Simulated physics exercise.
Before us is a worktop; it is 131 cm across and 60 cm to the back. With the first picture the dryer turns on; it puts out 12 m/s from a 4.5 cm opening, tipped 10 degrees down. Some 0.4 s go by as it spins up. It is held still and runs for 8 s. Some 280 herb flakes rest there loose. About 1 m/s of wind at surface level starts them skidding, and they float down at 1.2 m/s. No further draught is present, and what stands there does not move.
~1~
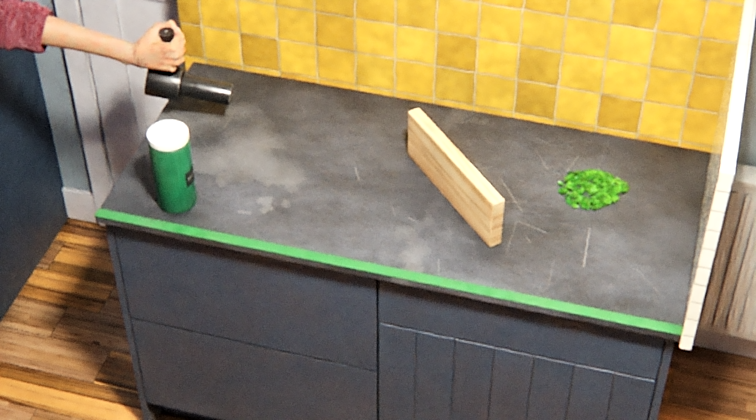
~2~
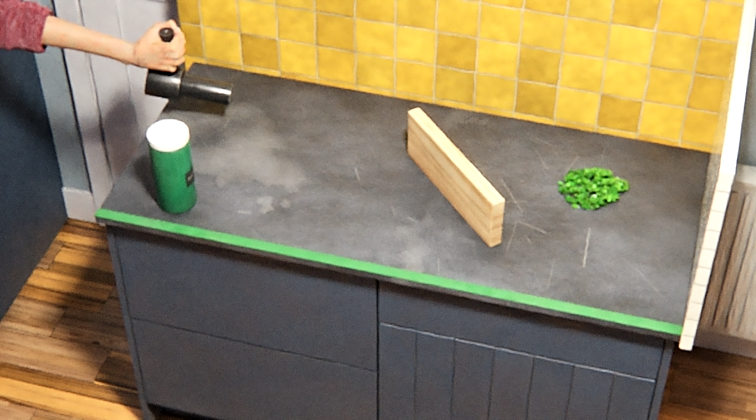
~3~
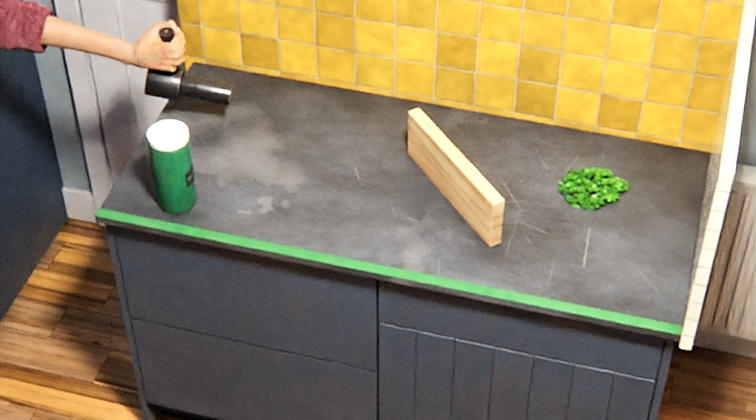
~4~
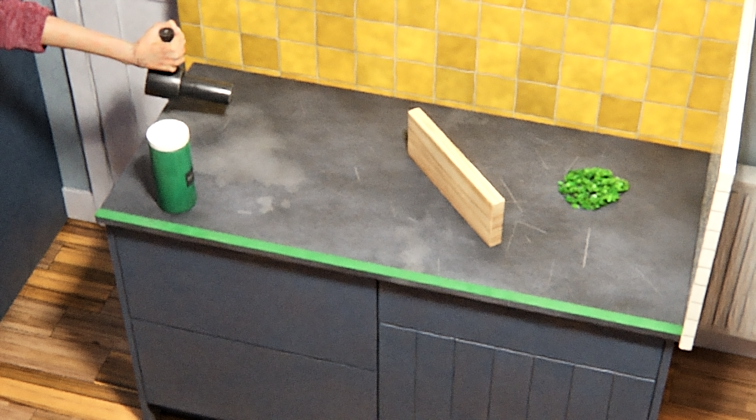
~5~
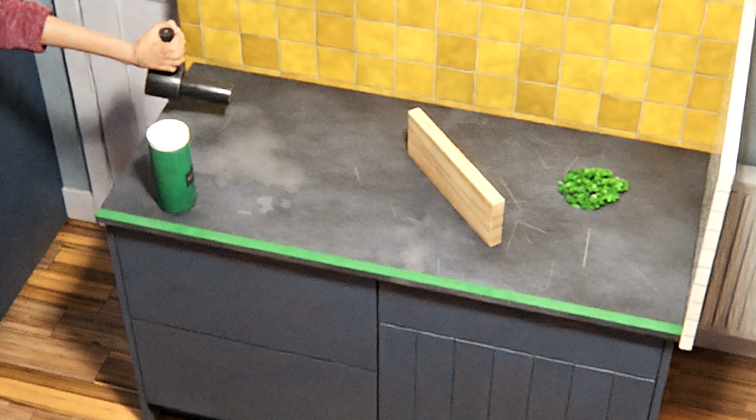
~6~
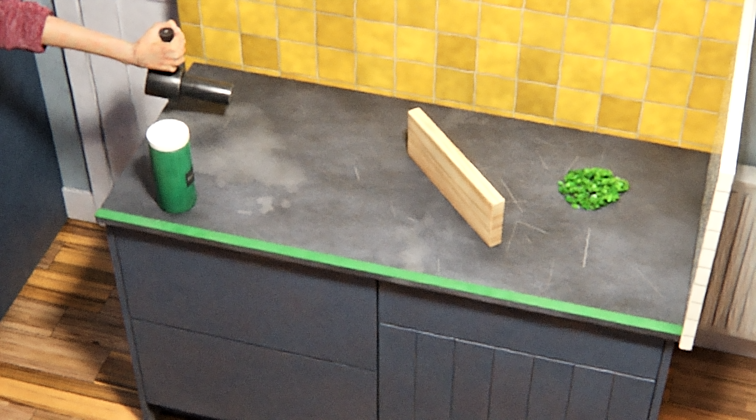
A hand at the left holds a black dryer pointed right across a dark worktop, staying still throughout. Beyond a green jar with a white top and an upright wooden board, the loose pile of green herb flakes shows almost no change, shifting barely if at all, and everything else remains in place.
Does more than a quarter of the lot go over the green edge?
Beyond one in four.
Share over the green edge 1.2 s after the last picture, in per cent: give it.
50 %, roughly.
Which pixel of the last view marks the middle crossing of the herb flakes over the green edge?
Somewhere about (655, 330).
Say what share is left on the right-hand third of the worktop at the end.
I'd put it at about 10 percent.
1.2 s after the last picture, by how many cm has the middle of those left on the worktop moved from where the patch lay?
It works out to close to 10 cm.
Then, 1.2 s after the last picture the count stands so, 48 % are over the green edge; the middle of those still in play is near (629, 216).
Then, 2.2 s after the last picture the count stands so, 78 % are over the green edge; the middle of those still in play is near (649, 235).
Then, 4.0 s after the last picture the count stands so, 88 % are over the green edge.
Then, 7.6 s after the last picture, at the end, 91 % are over the green edge.
